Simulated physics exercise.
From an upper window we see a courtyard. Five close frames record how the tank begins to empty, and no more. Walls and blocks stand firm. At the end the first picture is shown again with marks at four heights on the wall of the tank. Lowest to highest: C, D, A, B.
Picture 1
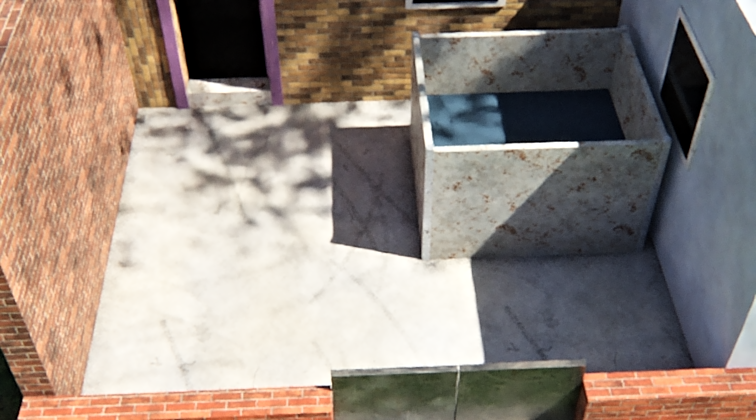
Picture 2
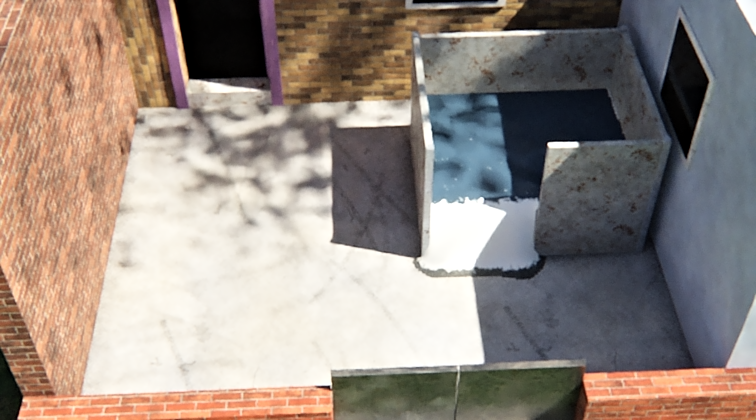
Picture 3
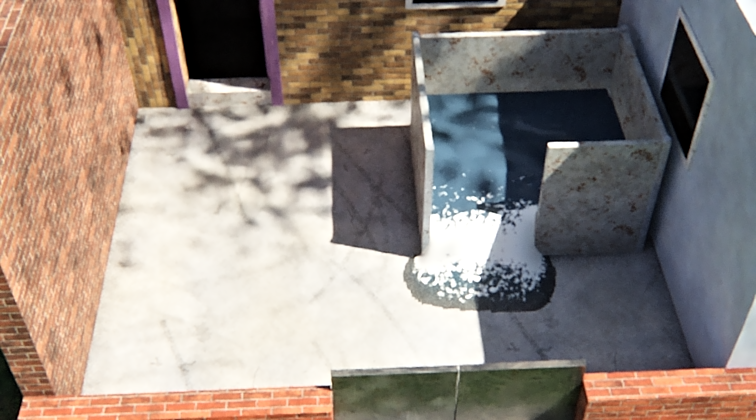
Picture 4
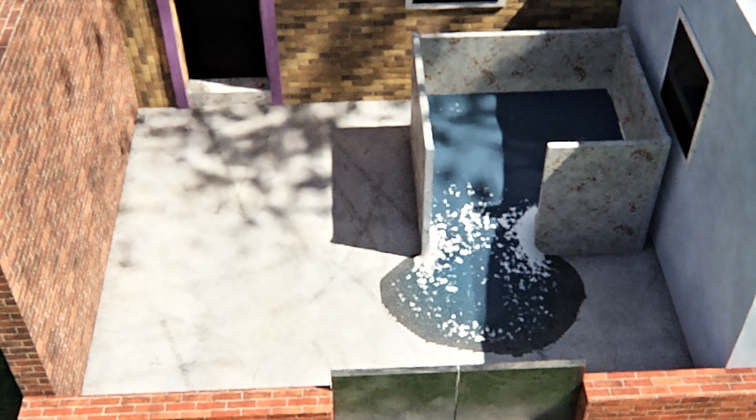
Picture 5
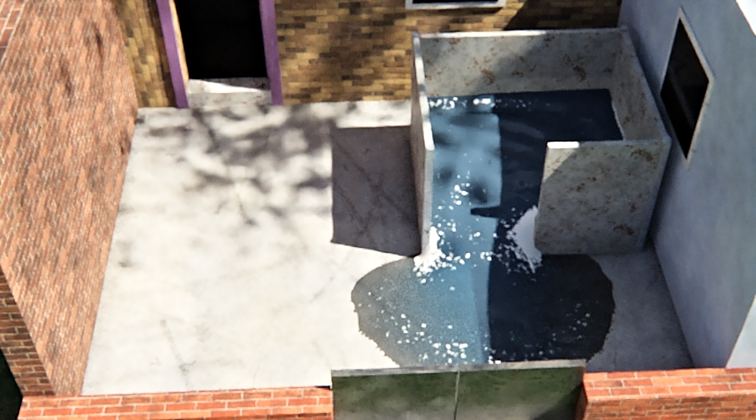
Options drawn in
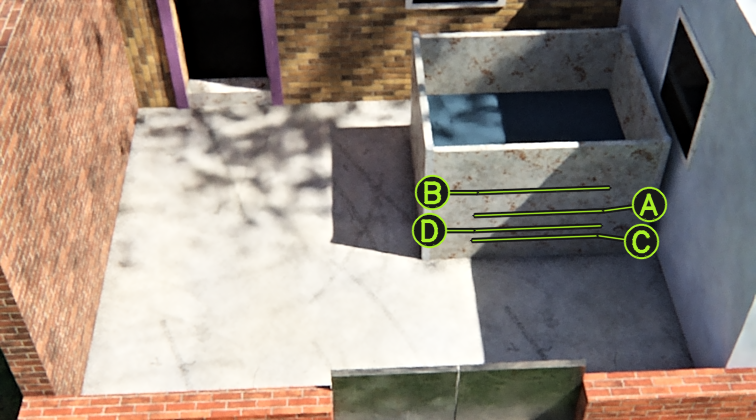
Water pouring from a stone tank through a gap in its front wall, spreading across a sunlit courtyard toward the viewer.
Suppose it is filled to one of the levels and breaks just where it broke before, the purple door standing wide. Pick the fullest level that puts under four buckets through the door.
The answer is level B.
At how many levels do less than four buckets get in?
All of them.
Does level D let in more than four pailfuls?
No, not at all.
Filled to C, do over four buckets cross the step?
No, that is safe.
In lime, A at (539, 213); B at (543, 190); C at (535, 238); D at (537, 228); from the bottom up C, D, A, B.
For level A, nothing gets over.
For level B, a splash gets over, under a bucket.
For level C, nothing gets over.
For level D, nothing gets over.
